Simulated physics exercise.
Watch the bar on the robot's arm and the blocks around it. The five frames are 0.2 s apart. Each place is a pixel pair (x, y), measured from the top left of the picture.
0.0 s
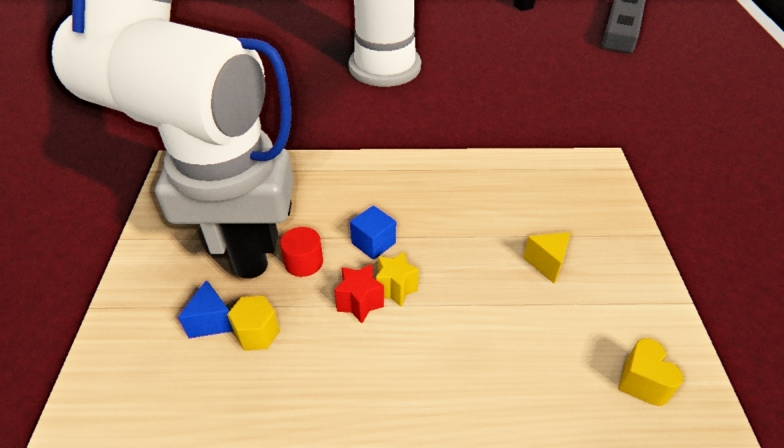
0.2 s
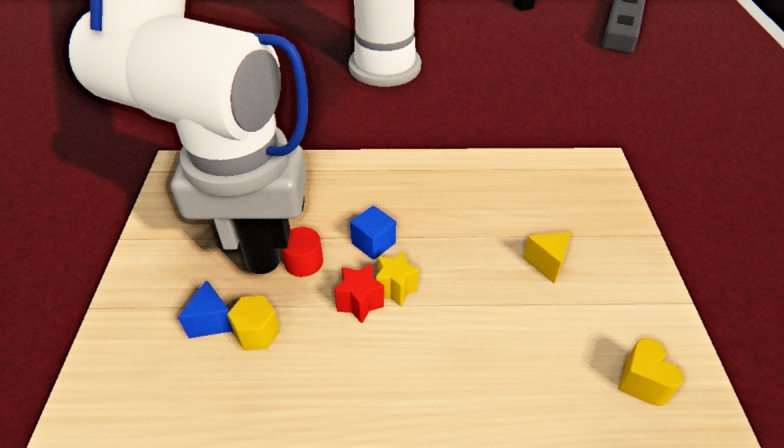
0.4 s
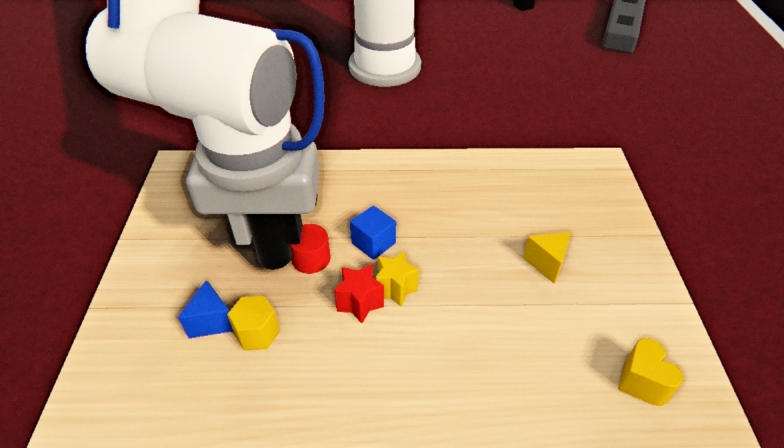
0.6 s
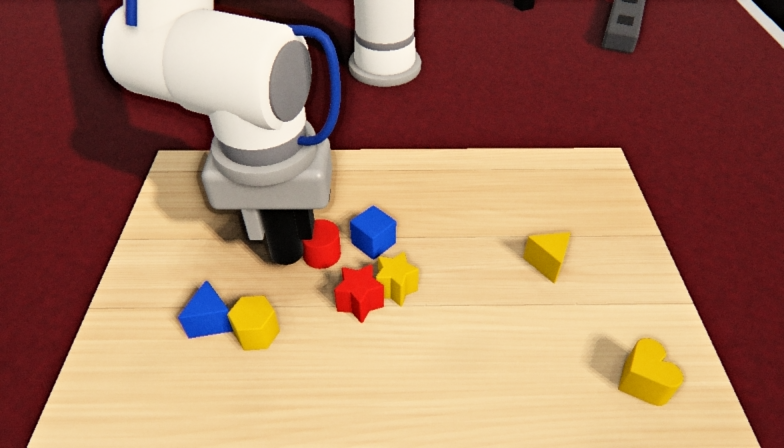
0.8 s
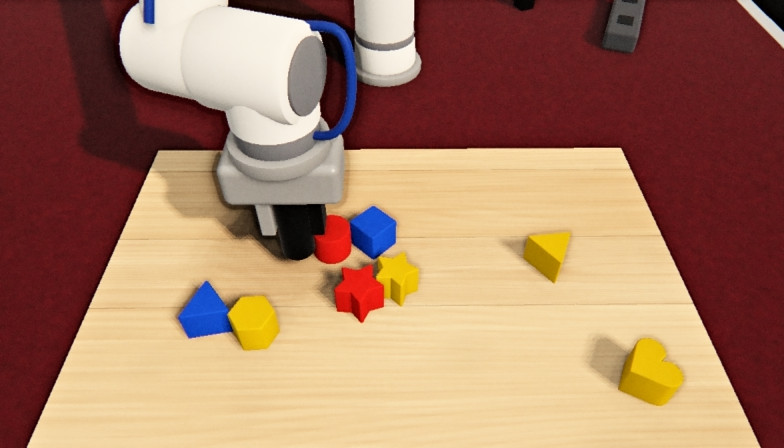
A black bar on the robot's arm moves right across the wooden board to the red circular block, then pushes it right and slightly away toward the blue block, while the red star-shaped block and the yellow pieces stay still.
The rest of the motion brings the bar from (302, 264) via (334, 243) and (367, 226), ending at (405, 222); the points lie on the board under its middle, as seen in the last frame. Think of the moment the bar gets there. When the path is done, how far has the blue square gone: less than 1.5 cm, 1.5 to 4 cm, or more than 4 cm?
The shift is above 4 cm.
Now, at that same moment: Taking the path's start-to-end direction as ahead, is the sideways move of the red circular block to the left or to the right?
It's set to shift left.
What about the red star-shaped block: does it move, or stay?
That block stands still.
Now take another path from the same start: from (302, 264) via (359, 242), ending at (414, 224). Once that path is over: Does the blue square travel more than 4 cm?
Going by the path, yes.
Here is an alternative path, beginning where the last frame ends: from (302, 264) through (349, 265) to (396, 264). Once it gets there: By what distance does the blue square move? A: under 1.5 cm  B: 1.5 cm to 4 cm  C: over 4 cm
I choose B.
On the path given first. One third of the way, bar (332, 227); red circular block (360, 205); blue square (394, 213), turned 70° clockwise.
Two thirds of the way, bar (366, 210); red circular block (390, 187); blue square (404, 211), turned 95° clockwise.
At the end, bar (406, 206); red circular block (412, 178); red star-shaped block still; blue square (428, 218), turned 100° clockwise.
